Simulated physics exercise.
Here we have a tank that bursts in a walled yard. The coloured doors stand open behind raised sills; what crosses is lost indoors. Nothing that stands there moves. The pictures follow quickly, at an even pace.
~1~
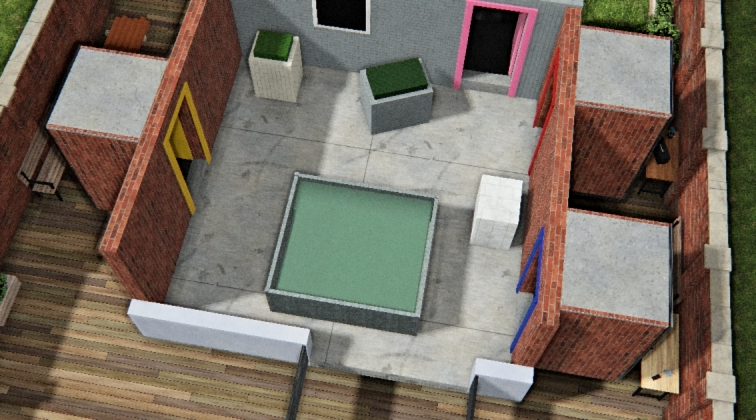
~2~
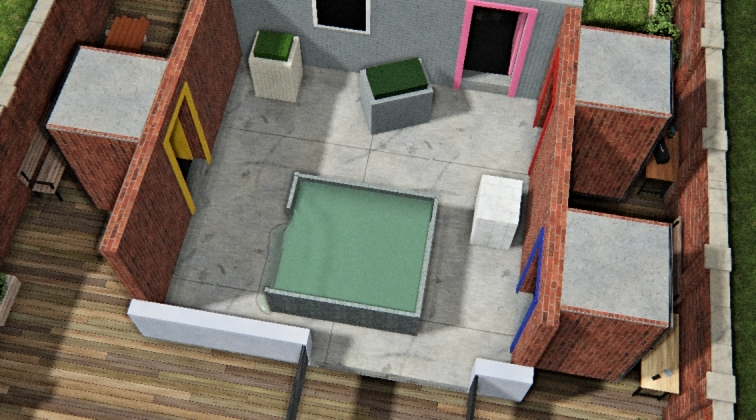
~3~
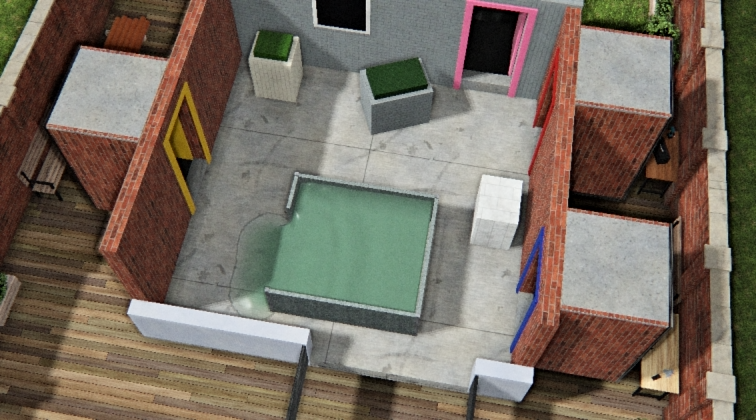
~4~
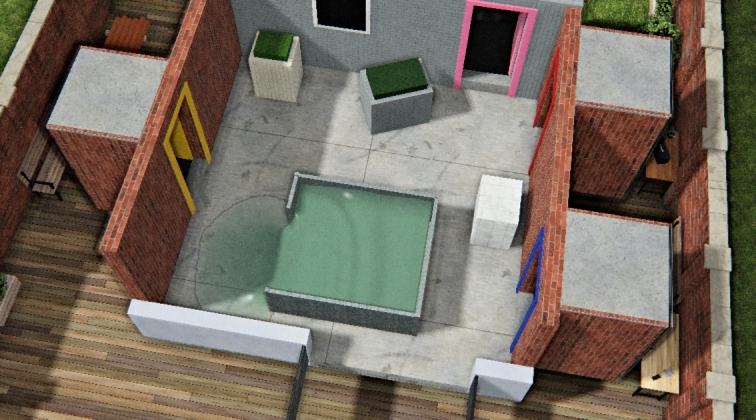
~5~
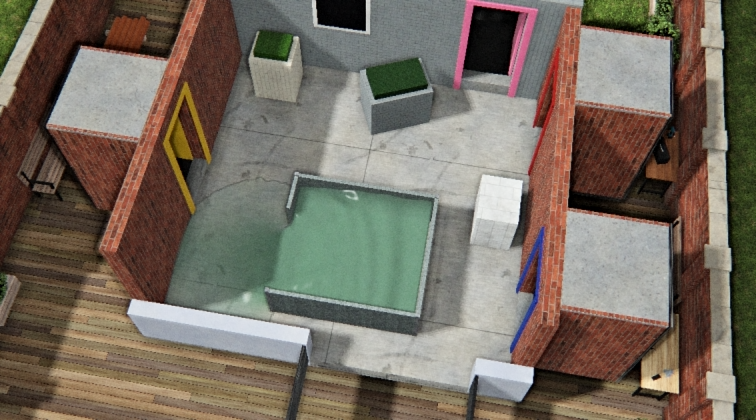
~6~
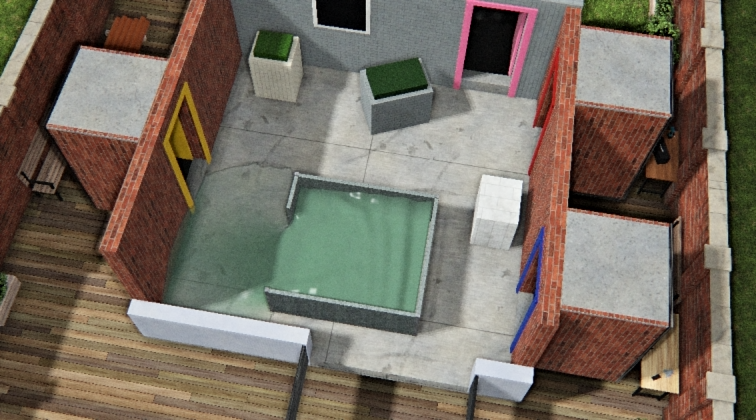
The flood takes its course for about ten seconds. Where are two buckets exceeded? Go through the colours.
In the end: The pink door holds within the limit; the red door floods; the yellow door floods; the blue door holds within the limit.
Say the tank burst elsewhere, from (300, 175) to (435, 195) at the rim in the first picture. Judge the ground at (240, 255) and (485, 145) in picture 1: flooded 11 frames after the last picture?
As listed: No water, wet.
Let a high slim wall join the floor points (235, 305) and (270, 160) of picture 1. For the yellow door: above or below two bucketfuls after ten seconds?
The yellow one takes less.
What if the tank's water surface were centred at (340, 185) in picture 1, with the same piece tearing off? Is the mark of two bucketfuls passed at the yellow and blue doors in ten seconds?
My reading: Yellow lets more in, blue lets more in.
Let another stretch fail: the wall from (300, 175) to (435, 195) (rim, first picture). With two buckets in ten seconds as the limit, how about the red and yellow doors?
My reading: Red door goes over; yellow door keeps below it.
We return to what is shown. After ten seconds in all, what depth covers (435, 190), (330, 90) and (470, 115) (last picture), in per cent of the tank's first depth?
About 10, 12 and 10 per cent.
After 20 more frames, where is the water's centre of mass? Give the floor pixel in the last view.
Around (296, 231).
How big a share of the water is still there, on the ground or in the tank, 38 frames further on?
About 90 per cent.
A moment on, water covers 20 % of the floor; the pink door not reached, the red door not reached, the yellow door under two buckets in, the blue door not reached.
Next, water covers 35 % of the floor; the pink door not reached, the red door not reached, the yellow door over two buckets in, the blue door not reached.
Then, water covers 60 % of the floor; the pink door not reached, the red door not reached, the yellow door over two buckets in, the blue door not reached.
Later, water covers 90 % of the floor; the pink door wet at the sill, nothing in, the red door under two buckets in, the yellow door far over two buckets in, the blue door wet at the sill, nothing in.
In the end, water covers 100 % of the floor; the pink door wet at the sill, nothing in, the red door far over two buckets in, the yellow door far over two buckets in, the blue door wet at the sill, nothing in.
